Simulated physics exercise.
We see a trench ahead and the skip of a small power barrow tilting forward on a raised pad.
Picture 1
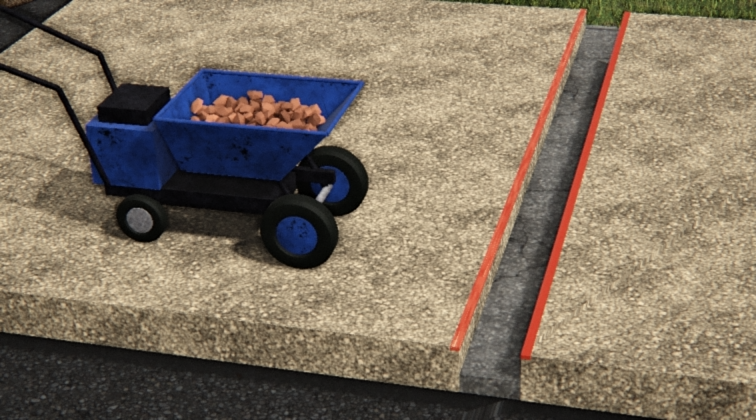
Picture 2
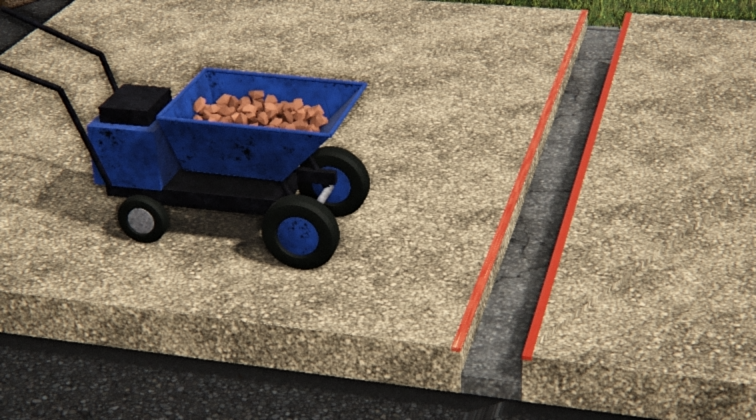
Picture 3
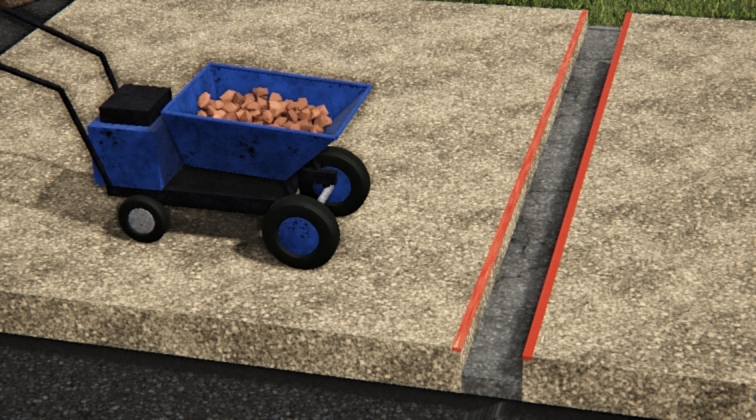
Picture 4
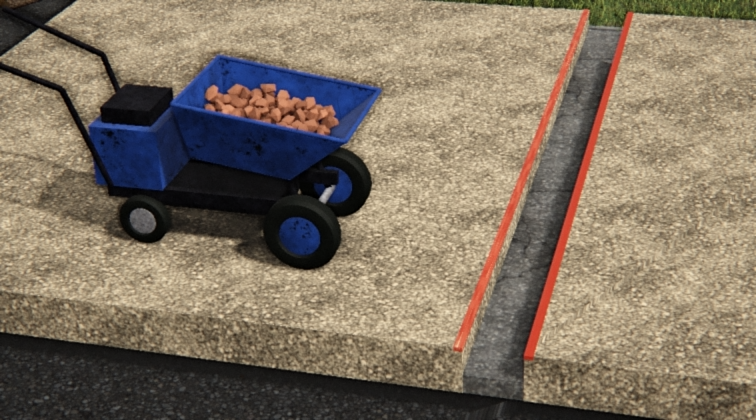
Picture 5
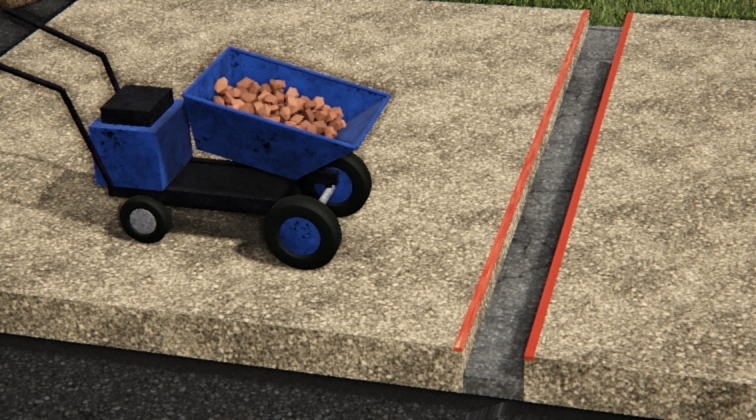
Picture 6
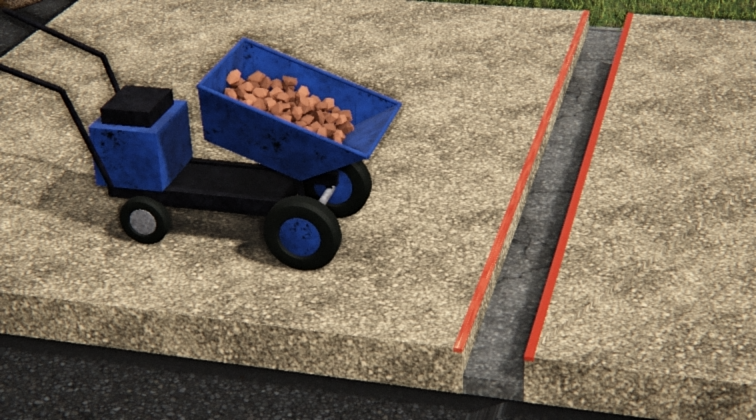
The footage shows a small blue power barrow loaded with reddish rubble on a raised concrete pad, left of a narrow red-edged trench; its skip starts level, then gradually tilts forward to the right while the wheels stay in place.
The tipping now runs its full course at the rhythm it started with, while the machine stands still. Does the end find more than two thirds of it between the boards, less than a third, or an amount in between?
Pretty sure the trench share falls in the middle band, so one to two thirds.
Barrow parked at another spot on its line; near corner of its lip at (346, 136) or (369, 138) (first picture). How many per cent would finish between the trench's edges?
60 % and 80 %.
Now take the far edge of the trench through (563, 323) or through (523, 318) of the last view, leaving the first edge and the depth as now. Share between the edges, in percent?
I'd put it near 50 in a hundred, then near 50 in a hundred.
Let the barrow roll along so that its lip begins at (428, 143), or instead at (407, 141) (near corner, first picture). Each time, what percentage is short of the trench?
Position 1 near 0 %, position 2 near 0 %.
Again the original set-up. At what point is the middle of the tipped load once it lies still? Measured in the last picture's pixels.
Near (504, 269).
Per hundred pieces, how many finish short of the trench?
I'd put it at some 35 per cent of the load.
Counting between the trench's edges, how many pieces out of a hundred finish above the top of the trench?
Roughly 0 %.
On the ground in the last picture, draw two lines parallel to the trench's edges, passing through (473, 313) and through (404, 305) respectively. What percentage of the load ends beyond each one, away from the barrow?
In order, some 50 % then some 90 %.
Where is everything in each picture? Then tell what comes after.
Lip of the skip at (327, 134), level; top of the load at (259, 117), lumps of rubble; first edge of the trench at (468, 311); far edge at (537, 319), the trench under half as wide as the skip, and about half as deep as wide, in the first frame.
Lip of the skip at (330, 136), level; top of the load at (248, 110), in the second frame.
Lip of the skip at (336, 138), tipped barely; top of the load at (252, 107), in the third frame.
Lip of the skip at (345, 142), tipped a little; top of the load at (238, 104), in the fourth frame.
Lip of the skip at (356, 148), tipped a little; top of the load at (245, 109), in the fifth frame.
Lip of the skip at (367, 157), tipped clearly; top of the load at (243, 94); first edge of the trench at (472, 312); far edge at (540, 320), in the sixth frame.
Soon after the last picture, skip tipped steeply; all in the skip.
A little later, skip tipped right over; about half in the skip; about half short of the trench; a small part in or heaped over the trench; a stray few falling.
Later still, skip tipped right over; a small part in the skip; about a third short of the trench; about half in or heaped over the trench.
At rest, skip tipped right over; a small part in the skip; about a third short of the trench; about half in or heaped over the trench; none beyond it.
